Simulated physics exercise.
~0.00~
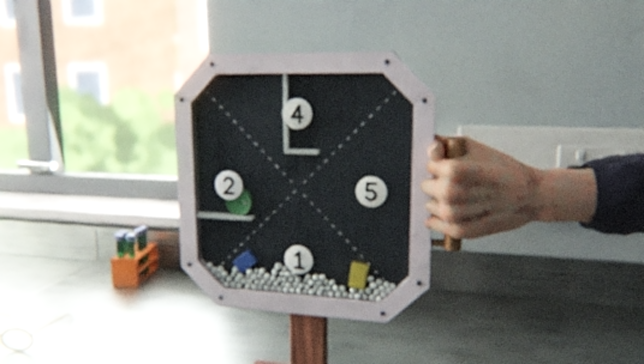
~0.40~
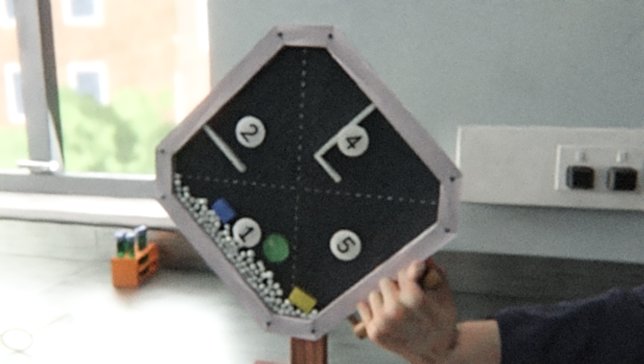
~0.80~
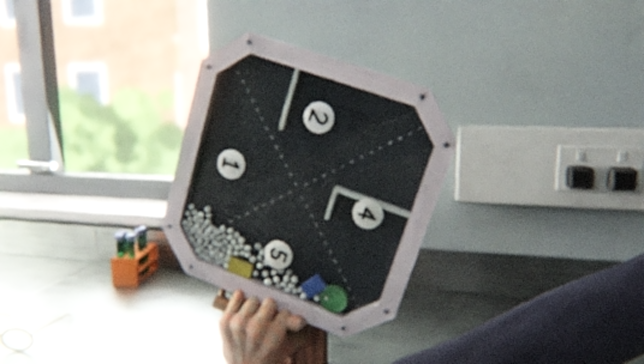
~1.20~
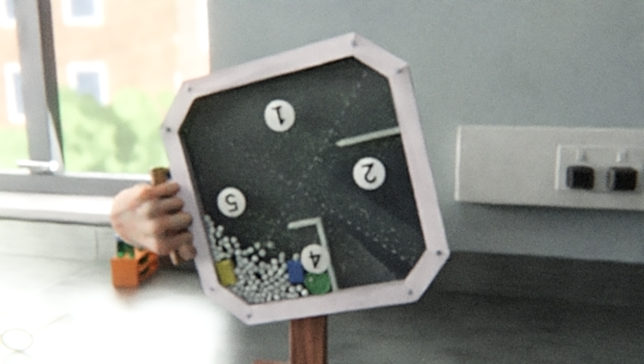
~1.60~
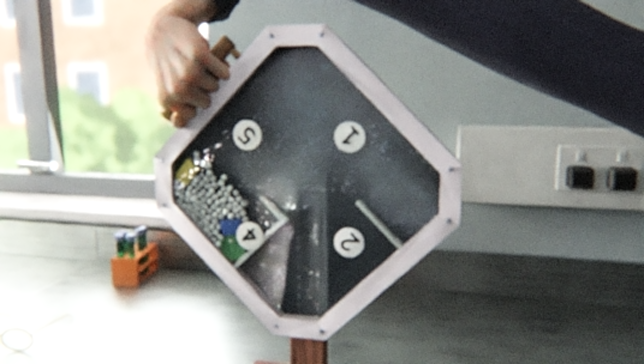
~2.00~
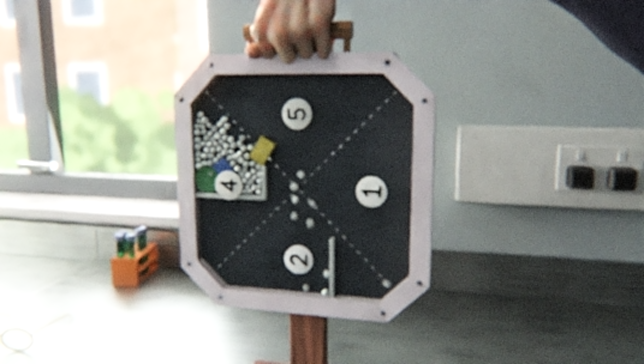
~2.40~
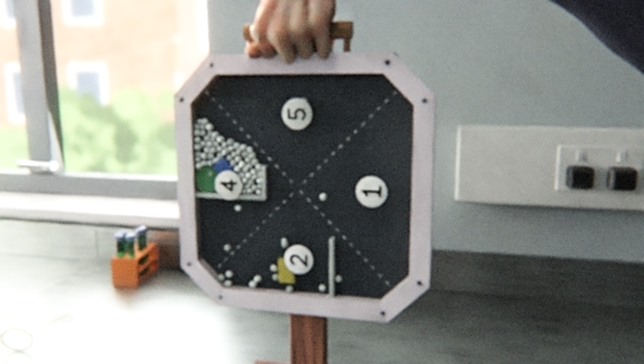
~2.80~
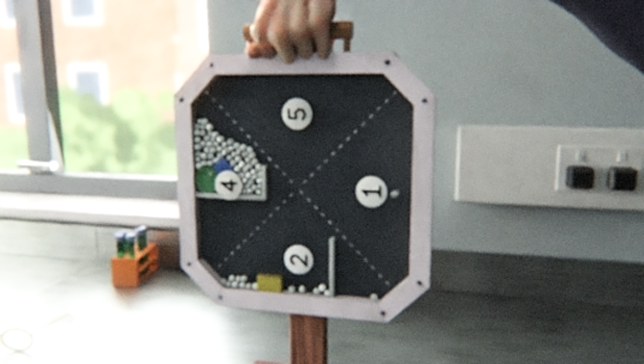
The video shows a hand turning a clear-faced, eight-sided case of white beads clockwise through three-quarters of a turn; the contents slide and collect behind a ledge, then the yellow block and some beads spill to the bottom, leaving the green disc, blue block and most beads at left.
